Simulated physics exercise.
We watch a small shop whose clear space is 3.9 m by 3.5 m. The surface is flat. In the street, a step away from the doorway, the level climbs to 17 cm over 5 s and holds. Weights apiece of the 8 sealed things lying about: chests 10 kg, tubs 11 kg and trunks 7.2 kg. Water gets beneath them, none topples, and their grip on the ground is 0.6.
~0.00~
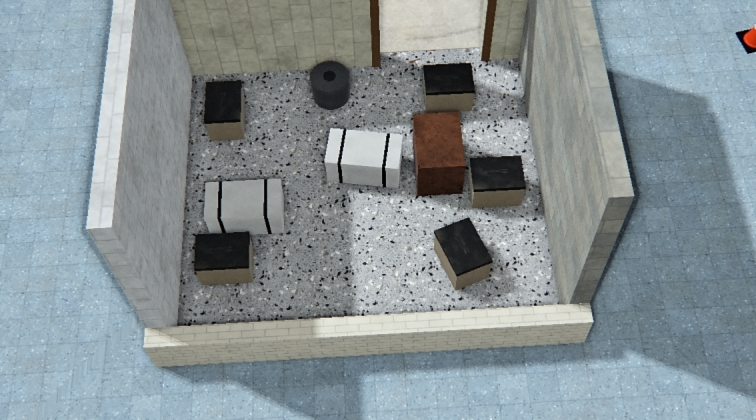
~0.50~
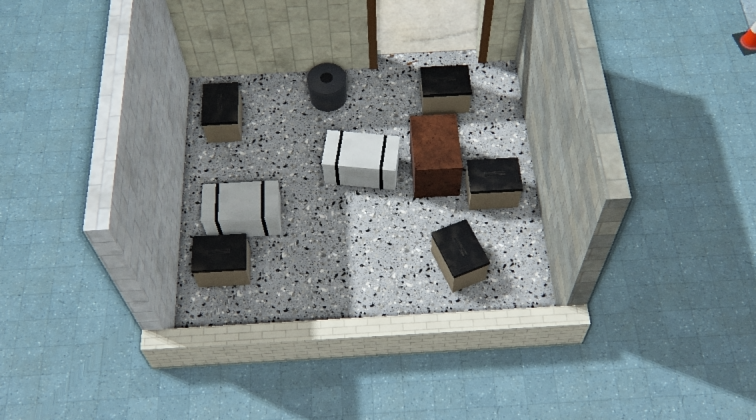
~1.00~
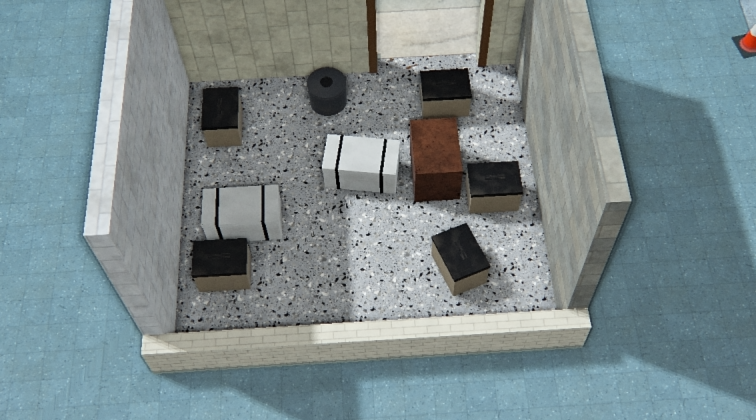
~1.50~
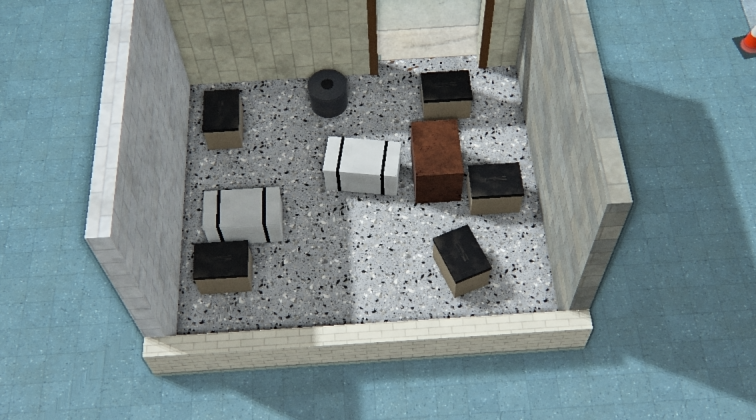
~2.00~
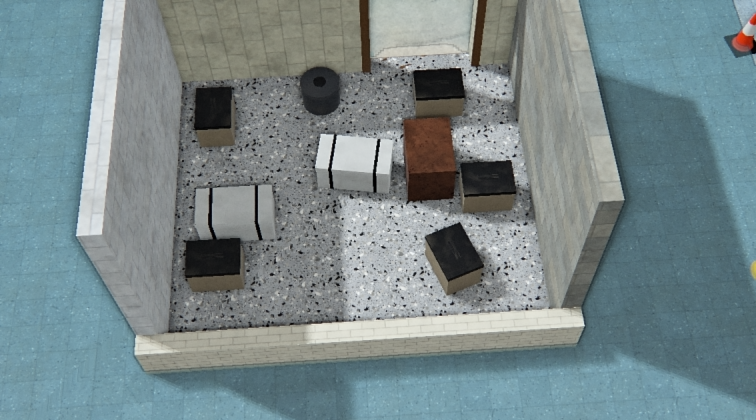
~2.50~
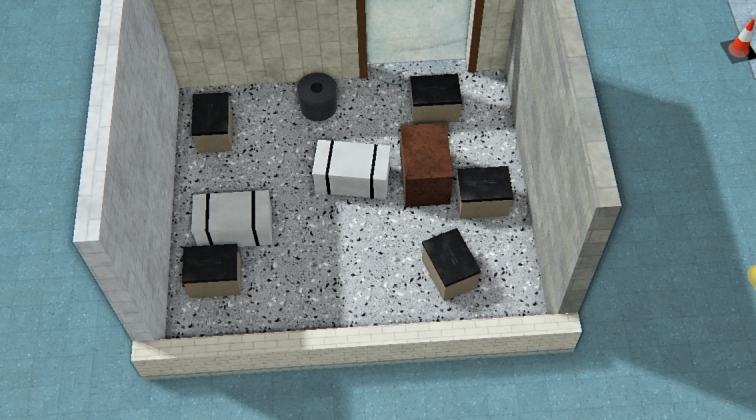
At first, a roofless room with a speckled floor is seen from above, holding black-topped boxes, white boxes with dark bands, a reddish-brown block and a dark round tub. The view then shifts slightly, bringing more of an orange cone into sight at right, while the objects inside stay put.
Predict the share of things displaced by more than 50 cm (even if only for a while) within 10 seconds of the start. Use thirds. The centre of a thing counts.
It is one to two thirds.
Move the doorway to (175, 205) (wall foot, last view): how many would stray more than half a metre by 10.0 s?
Then 4.
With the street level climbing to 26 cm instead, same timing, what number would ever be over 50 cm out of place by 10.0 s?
Then 6.
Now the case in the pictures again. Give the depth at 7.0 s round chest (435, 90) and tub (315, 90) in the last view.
Roughly 8 and 1 cm.
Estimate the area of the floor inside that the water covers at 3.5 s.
Some 1.0 m2.
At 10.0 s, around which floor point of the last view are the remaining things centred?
At about (328, 241).
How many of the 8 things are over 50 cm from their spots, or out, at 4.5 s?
I count 0.
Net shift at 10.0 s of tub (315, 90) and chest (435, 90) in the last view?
In turn: 0 cm, 250 cm.
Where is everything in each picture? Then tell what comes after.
The first picture shows a chest at (222, 250), on the bottom; a tub at (329, 76), on the bottom; 0.0 m2 under water; 0 of 8 have shifted.
The second picture shows a chest at (219, 252), on the bottom; a tub at (327, 78), on the bottom; 0.0 m2 under water; 0 of 8 have shifted.
The third picture shows a chest at (219, 256) rests on the ground; a tub at (326, 82) rests on the ground; 0.0 m2 under water; 0 of 8 have shifted.
The fourth picture shows a chest at (221, 259), on the bottom; a tub at (327, 84), on the bottom; water covers 0.0 m2; 0 of 8 have shifted.
The fifth picture shows a chest at (213, 257) rests on the ground; a tub at (320, 82), on the bottom; water covers 0.0 m2; 0 of 8 have shifted.
The sixth picture shows a chest at (210, 262), on the bottom; a tub at (317, 88), on the bottom; water covers 0.1 m2; 0 of 8 have shifted.
After 3.5 s 0 of 8 are over 50 cm from their spots; 0 afloat.
After 4.5 s 0 of 8 are over 50 cm from their spots; 0 afloat.
After 7.0 s 3 of 8 are over 50 cm from their spots; 1 afloat.
After 10.0 s 3 of 8 are over 50 cm from their spots, and 3 have been at some point; 6 afloat.
